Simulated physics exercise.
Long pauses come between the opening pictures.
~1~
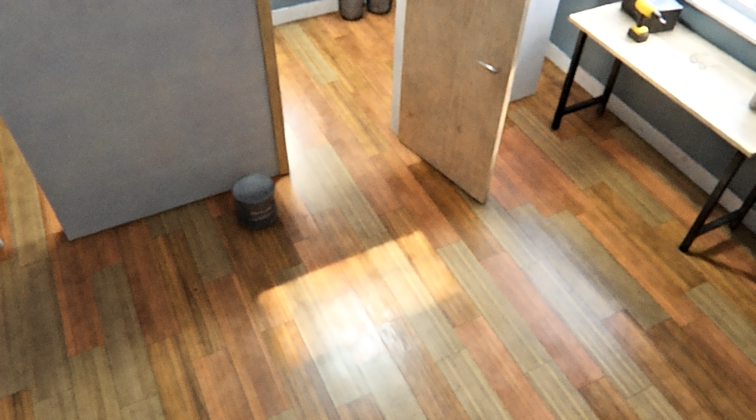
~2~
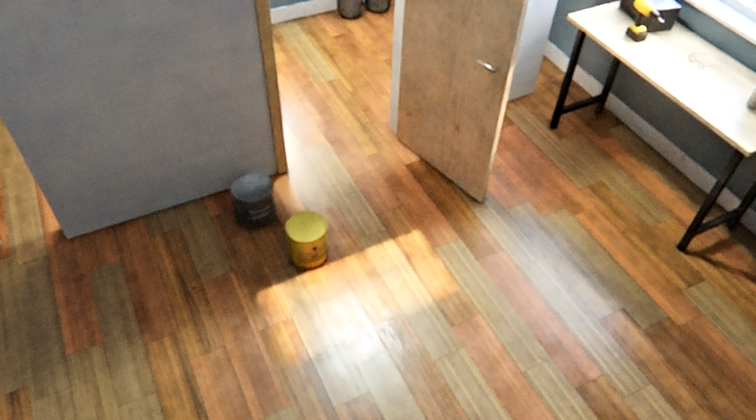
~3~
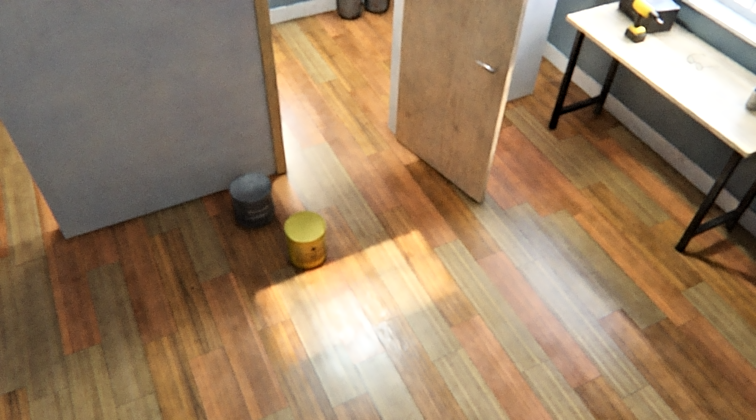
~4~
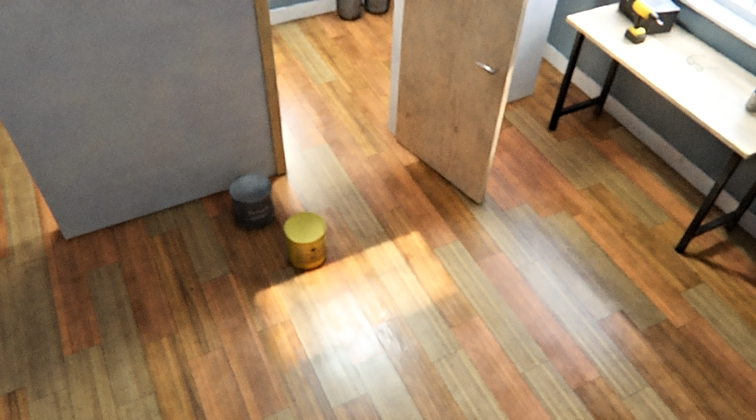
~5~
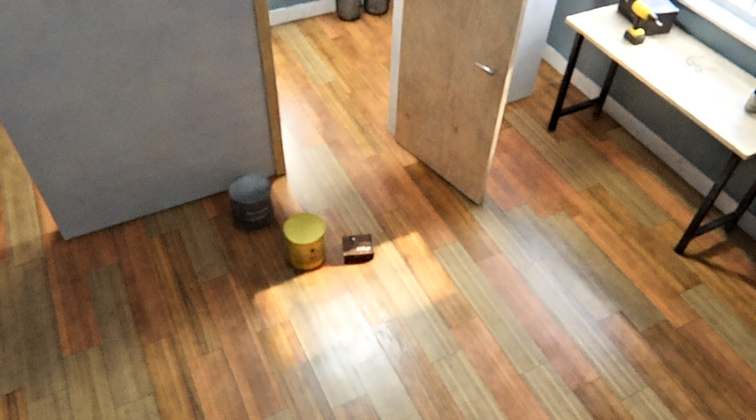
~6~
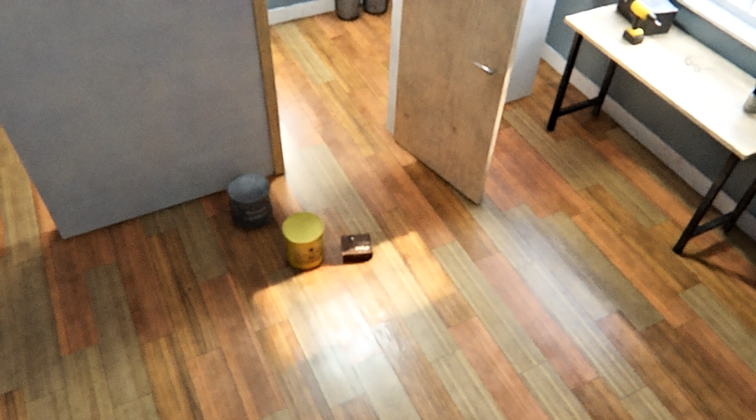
Yellow pail appearing beside a grey pail on a wooden floor, then a small brown box beside it, near a still open door.
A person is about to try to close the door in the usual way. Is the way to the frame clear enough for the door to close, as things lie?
Yes - the attempt works.
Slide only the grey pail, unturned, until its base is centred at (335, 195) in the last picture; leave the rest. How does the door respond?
The door gets held up.
Then, 0.70 s after the last picture, open by 71°.
Then, 1.10 s after the last picture, open by 34°.
At rest, open by 0°; all 3 in place. Seen from the same camera at the end, brown box near (357, 247).
